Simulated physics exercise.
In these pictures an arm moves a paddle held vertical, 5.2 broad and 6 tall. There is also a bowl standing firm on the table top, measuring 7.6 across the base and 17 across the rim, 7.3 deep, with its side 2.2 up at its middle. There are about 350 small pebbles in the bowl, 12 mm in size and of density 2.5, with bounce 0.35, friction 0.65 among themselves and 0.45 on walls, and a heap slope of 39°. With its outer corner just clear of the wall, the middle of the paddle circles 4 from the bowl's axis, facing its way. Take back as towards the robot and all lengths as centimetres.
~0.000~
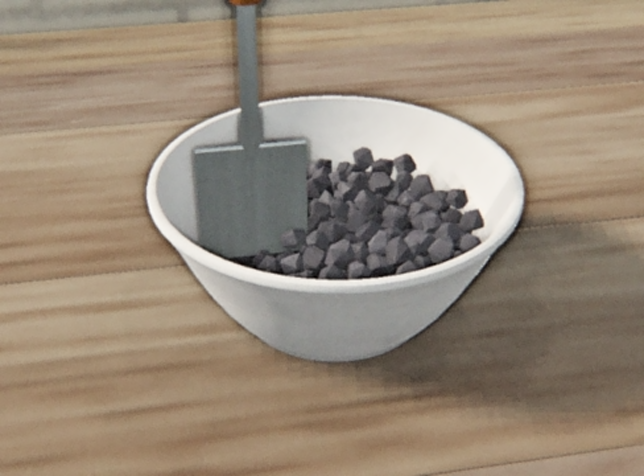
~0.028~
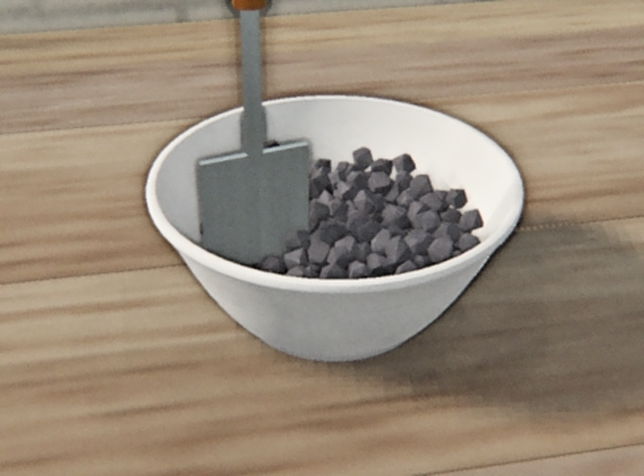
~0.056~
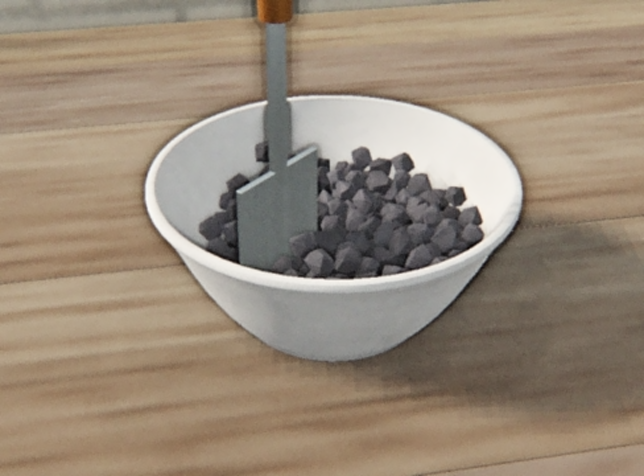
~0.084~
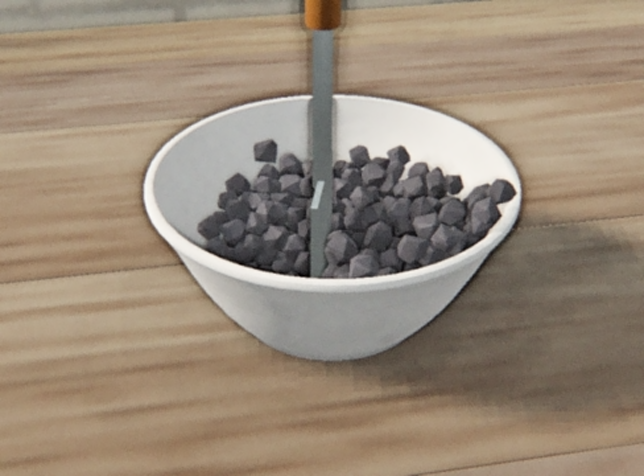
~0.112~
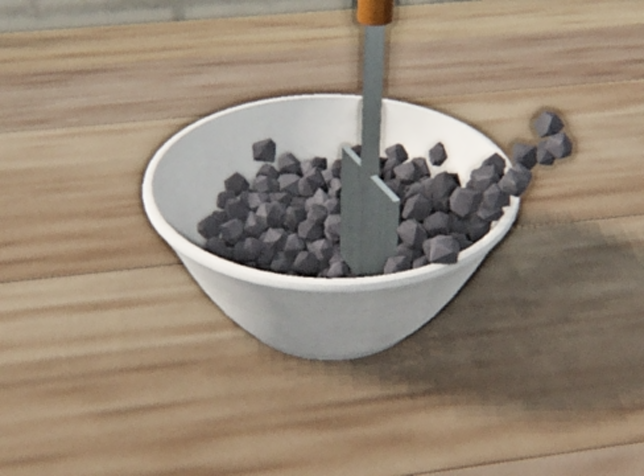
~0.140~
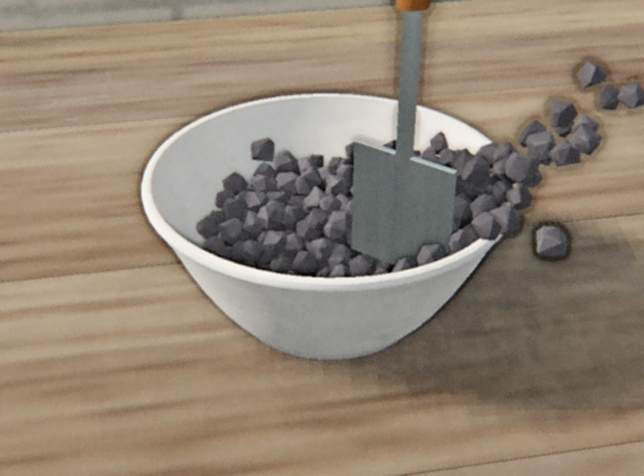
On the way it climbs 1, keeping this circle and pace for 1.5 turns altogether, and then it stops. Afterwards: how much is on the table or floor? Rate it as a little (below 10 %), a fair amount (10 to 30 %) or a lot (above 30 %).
A lot.
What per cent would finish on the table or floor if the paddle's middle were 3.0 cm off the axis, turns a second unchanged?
In that case some 50 %.
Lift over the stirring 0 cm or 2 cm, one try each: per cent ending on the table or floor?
Estimates: 50 % and 30 %.
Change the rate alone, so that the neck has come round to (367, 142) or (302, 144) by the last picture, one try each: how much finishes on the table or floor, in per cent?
About 35 per cent, then about 25 per cent.
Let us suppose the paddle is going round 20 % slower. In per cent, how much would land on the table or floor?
40 per cent.
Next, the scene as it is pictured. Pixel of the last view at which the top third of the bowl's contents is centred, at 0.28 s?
Roughly at (251, 168).
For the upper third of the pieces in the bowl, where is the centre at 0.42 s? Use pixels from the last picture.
(364, 264).
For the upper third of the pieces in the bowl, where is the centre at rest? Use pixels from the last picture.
The centre sits around (335, 211) in the last picture.
After 0.28 s, 287° round, highest piece 13 above the table; 278 in the bowl, 5 on the table or floor, 66 in flight or on the tool.
After 0.42 s, 81° round, highest piece 10 above the table; 241 in the bowl, 78 on the table or floor, 30 in flight or on the tool.
After 0.68 s, 180° round, highest piece 6 above the table; 217 in the bowl, 132 on the table or floor.
After 1.38 s, 180° round, highest piece 6 above the table; 217 in the bowl, 132 on the table or floor.
In the end, 217 in the bowl, 132 on the table or floor. That is 38 % on the table or floor.
